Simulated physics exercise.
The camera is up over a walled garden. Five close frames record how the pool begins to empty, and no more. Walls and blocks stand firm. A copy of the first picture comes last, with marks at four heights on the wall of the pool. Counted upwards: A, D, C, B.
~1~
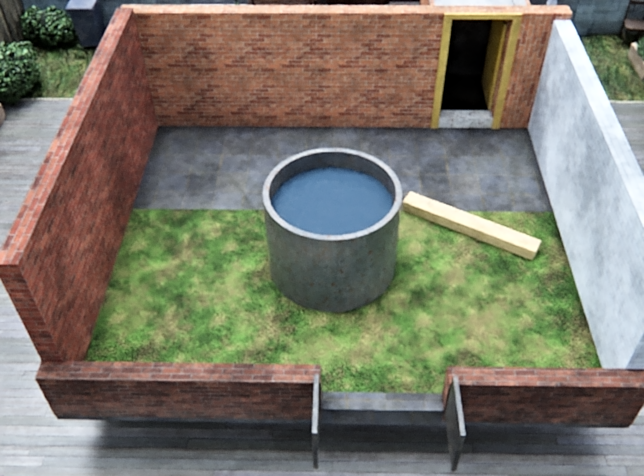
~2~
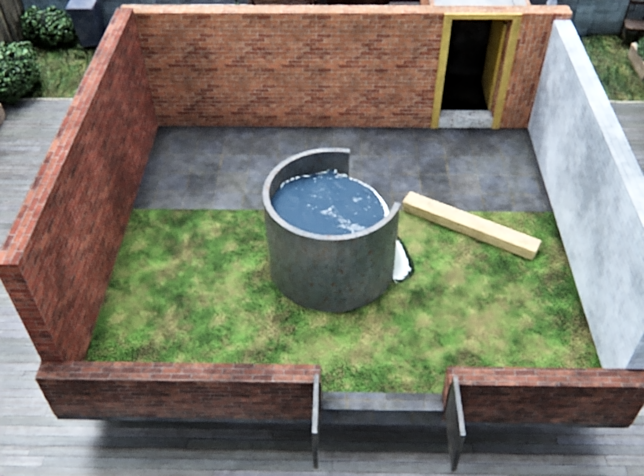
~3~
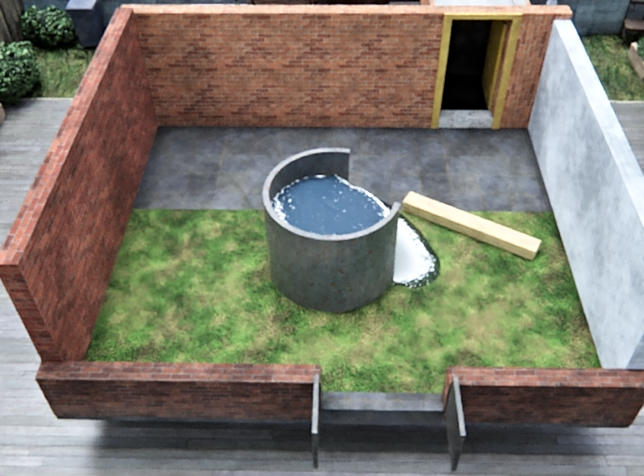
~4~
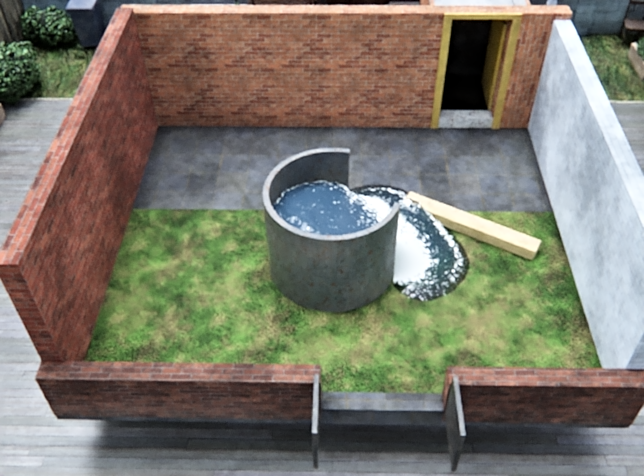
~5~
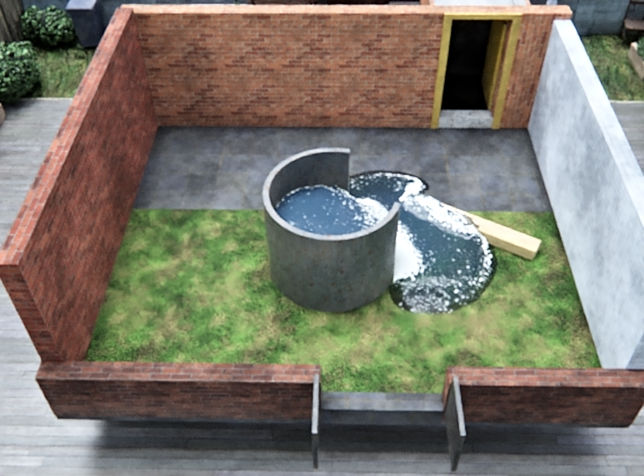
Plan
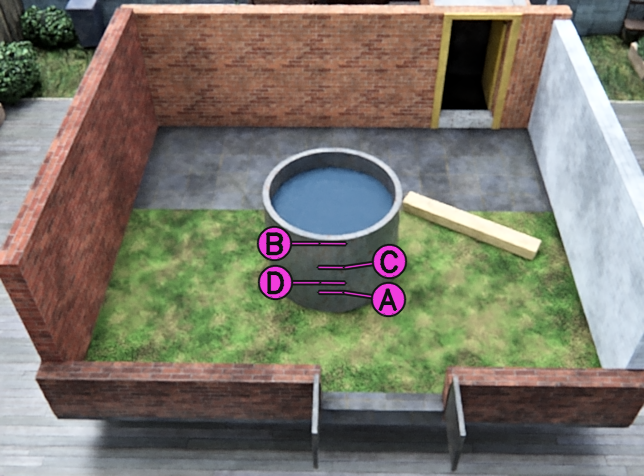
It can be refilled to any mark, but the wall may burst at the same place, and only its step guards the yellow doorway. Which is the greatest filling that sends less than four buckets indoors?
C is the one.
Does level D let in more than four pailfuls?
No, not at all.
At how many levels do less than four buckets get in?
Three of the four.
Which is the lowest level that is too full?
It is B.
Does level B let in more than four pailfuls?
Yes.
On the marked copy, A at (331, 292); B at (331, 243); C at (331, 267); D at (331, 282); from the bottom up A, D, C, B.
For level A, nothing gets over.
For level B, about 9 bucketfuls get in.
For level C, a splash gets over, under a bucket.
For level D, nothing gets over.
